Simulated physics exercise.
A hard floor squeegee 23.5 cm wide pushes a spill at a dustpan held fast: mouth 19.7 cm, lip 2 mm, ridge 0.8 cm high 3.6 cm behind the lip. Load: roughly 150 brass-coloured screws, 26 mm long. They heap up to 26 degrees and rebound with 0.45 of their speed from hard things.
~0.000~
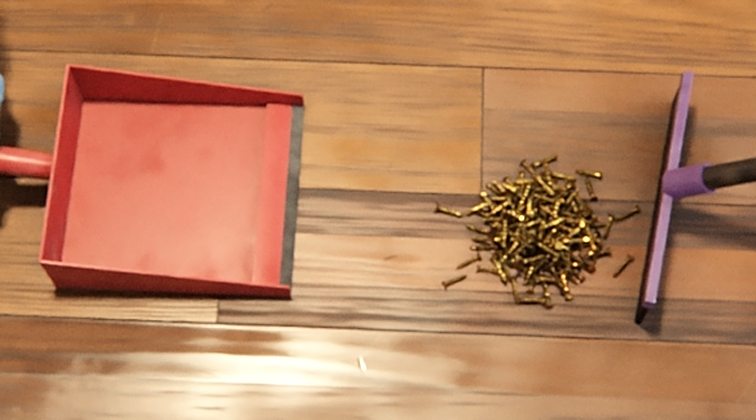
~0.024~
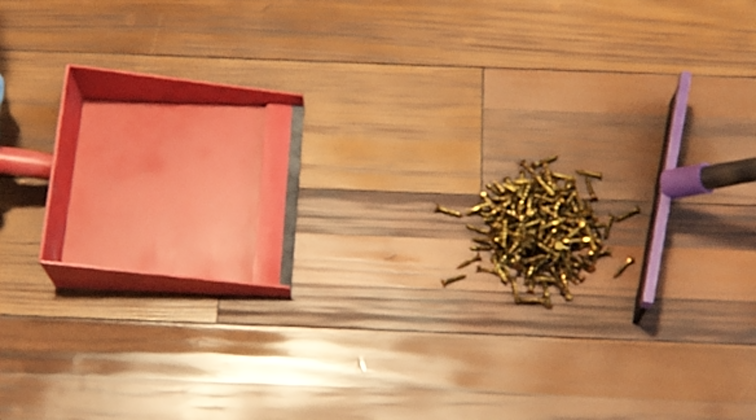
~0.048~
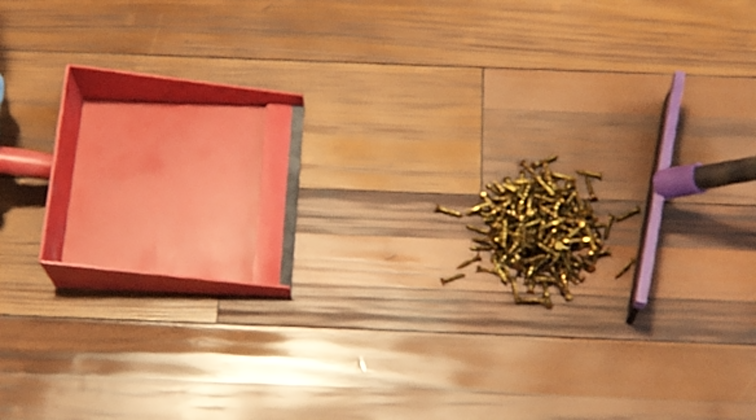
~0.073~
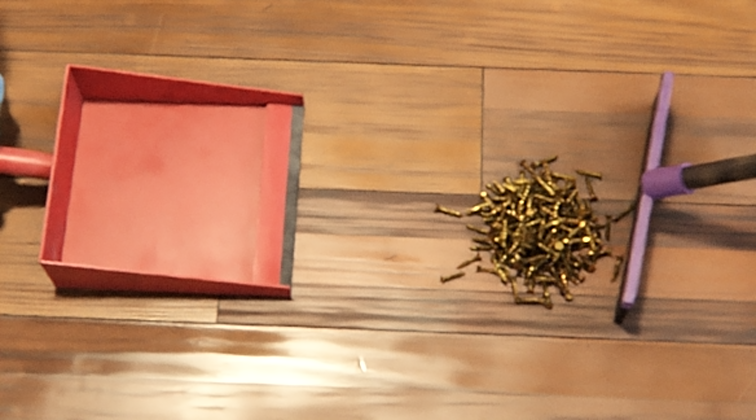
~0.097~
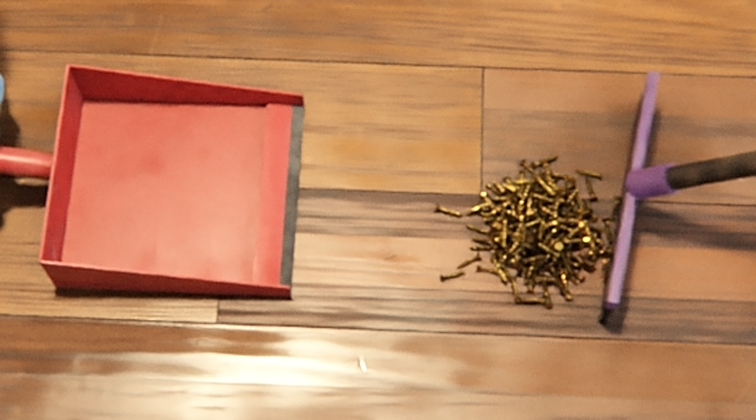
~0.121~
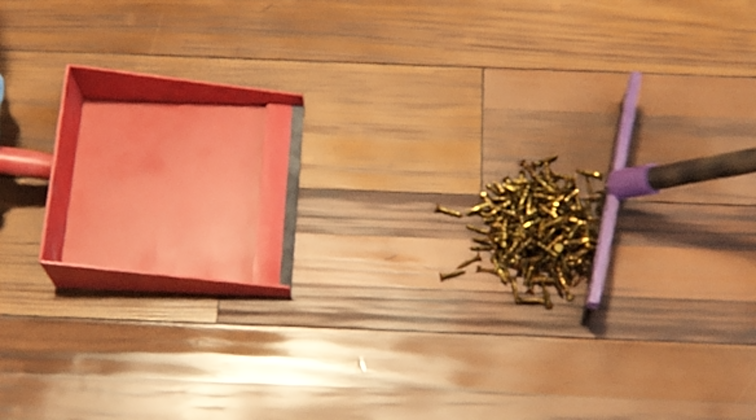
A red dustpan lay still on a wooden floor while a purple squeegee with a dark handle slid a short way left, reaching a pile of brass-coloured screws and nudging those along its right edge.
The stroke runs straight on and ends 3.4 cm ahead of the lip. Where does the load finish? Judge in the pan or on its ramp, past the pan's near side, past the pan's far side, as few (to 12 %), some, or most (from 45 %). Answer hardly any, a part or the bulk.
Pan: A part, near side: Hardly any, far side: Hardly any.
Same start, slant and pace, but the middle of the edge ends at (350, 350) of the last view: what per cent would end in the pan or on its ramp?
Some 0 per cent.
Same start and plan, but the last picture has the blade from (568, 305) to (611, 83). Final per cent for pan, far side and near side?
Pan 40, far 5, near 10.
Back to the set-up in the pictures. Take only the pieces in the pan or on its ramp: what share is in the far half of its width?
Some 20 per cent.
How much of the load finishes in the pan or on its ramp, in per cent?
Roughly 20 per cent.
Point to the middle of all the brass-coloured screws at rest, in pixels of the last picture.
Near (310, 214).
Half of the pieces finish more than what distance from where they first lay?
Some 22 cm.
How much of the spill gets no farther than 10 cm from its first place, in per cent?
Some 0 per cent.
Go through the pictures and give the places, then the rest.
Blade from (648, 302) to (686, 81), moved 0.0 cm, 0 of the pieces shifted so far; middle of the pieces at (544, 227); pan at (163, 193), in the first frame.
Blade from (646, 302) to (684, 81), moved 0.2 cm, 0 of the pieces shifted so far; middle of the pieces at (544, 227), in the second frame.
Blade from (639, 302) to (677, 81), moved 0.8 cm, 0 of the pieces shifted so far; middle of the pieces at (544, 227), in the third frame.
Blade from (627, 302) to (666, 81), moved 1.9 cm, 2 of the pieces shifted so far; middle of the pieces at (544, 227), in the fourth frame.
Blade from (611, 303) to (651, 81), moved 3.3 cm, 4 of the pieces shifted so far; middle of the pieces at (544, 227), in the fifth frame.
Blade from (593, 303) to (634, 81), moved 5.0 cm, 16 of the pieces shifted so far; middle of the pieces at (543, 226); pan at (163, 193). Its pace works out near 0.70 m/s, heading 3 degrees towards the viewer's side, in the sixth frame.
After 0.30 s, middle of the blade 17 cm from the lip; 0 % over the lip, far side 0 %, near side 5 %.
After 0.41 s, middle of the blade 9 cm from the lip; 0 % over the lip, far side 0 %, near side 5 %.
After 0.66 s, middle of the blade 6 cm from the lip; 20 % over the lip, far side 0 %, near side 10 %.
In the end, at 1.3 s, pan 20 %, near side 10 %, far side 0 %, in front of the lip or behind the blade 75 %.
